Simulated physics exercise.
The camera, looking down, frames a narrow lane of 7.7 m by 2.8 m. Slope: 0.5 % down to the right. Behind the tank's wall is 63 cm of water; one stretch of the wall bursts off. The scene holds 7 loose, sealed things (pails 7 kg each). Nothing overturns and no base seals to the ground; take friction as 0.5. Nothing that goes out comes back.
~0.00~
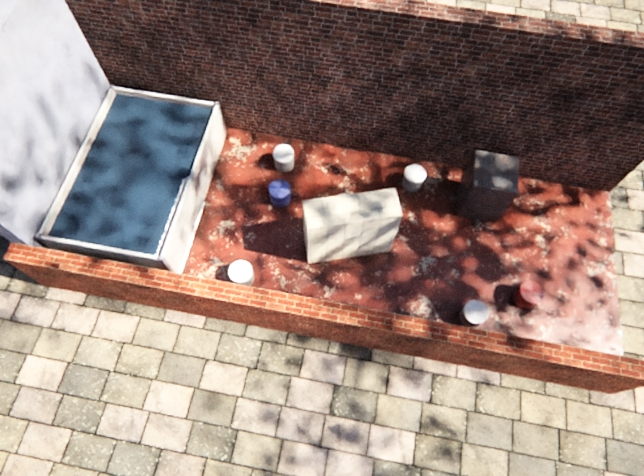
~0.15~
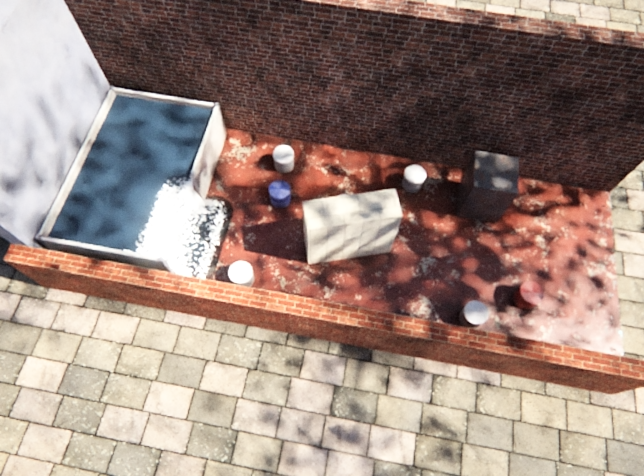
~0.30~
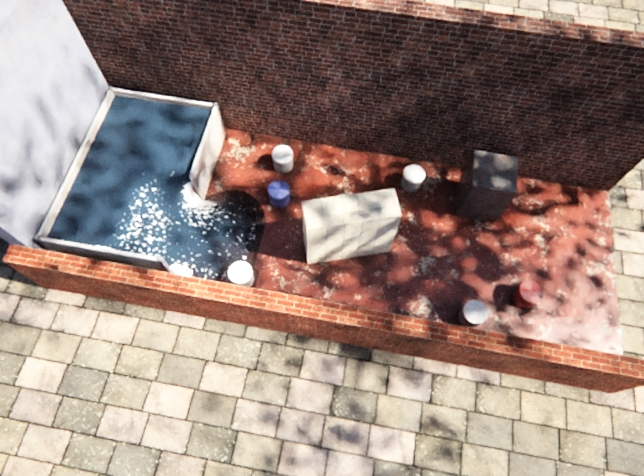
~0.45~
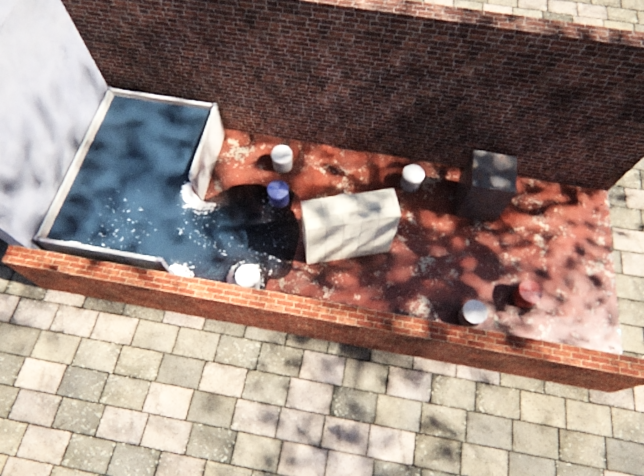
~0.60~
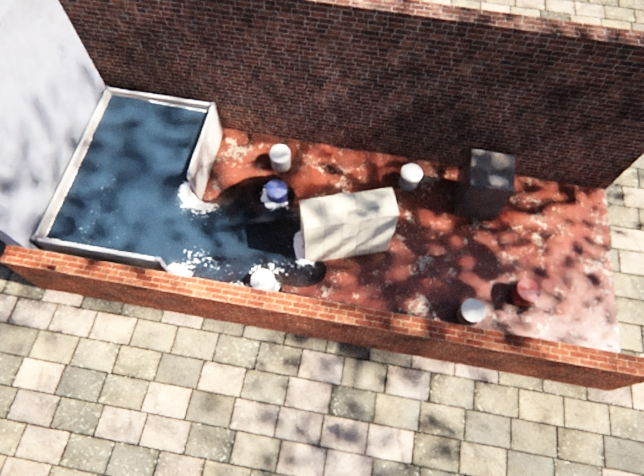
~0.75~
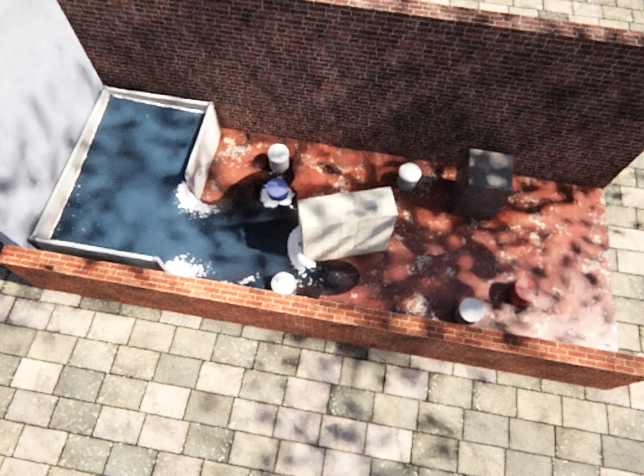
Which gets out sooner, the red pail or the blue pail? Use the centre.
The red one.
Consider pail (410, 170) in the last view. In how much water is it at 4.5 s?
13 cm.
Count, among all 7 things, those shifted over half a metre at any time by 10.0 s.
Count: 6.
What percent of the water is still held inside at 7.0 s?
Still held: Near 60 %.
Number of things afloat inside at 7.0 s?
At that moment it comes to 0.
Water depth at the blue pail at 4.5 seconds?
Close to 5 centimetres.
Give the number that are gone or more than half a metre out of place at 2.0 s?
4.
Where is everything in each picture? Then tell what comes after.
The red pail at (532, 292), on the bottom; the blue pail at (279, 188), on the bottom; water covers 3.8 m2; 0 of 7 have shifted, in the first picture.
The red pail at (532, 293) rests on the ground; the blue pail at (279, 189), on the bottom; water covers 4.5 m2; 0 of 7 have shifted, in the second picture.
The red pail at (532, 292), on the bottom; the blue pail at (279, 189) rests on the ground; water covers 5.3 m2; 0 of 7 have shifted, in the third picture.
The red pail at (531, 291), on the bottom; the blue pail at (278, 189) rests on the ground; 6.1 m2 under water; 1 of 7 have shifted, in the fourth picture.
The red pail at (529, 290) rests on the ground; the blue pail at (276, 189), on the bottom; water covers 6.9 m2; 1 of 7 have shifted, in the fifth picture.
The red pail at (527, 290), on the bottom; the blue pail at (277, 187), on the bottom, 4 cm from its start; 7.6 m2 under water; 1 of 7 have shifted, in the sixth picture.
After 2.0 s the red pail is near (546, 284), 0.3 m from its start, aground; the blue pail is near (309, 170), 0.6 m from its start, aground; 0 of 7 are out; 1 afloat.
After 4.5 s the red pail has gone out (at 2.6 s); the blue pail is near (280, 138), 0.9 m from its start, aground; 3 of 7 are out; 2 afloat.
After 7.0 s the red pail has gone out (at 2.6 s); the blue pail is near (272, 138), 0.9 m from its start, aground; 3 of 7 are out; 0 afloat.
After 10.0 s the red pail has gone out (at 2.6 s); the blue pail is near (266, 138), 0.9 m from its start, aground; 3 of 7 are out; 0 afloat.
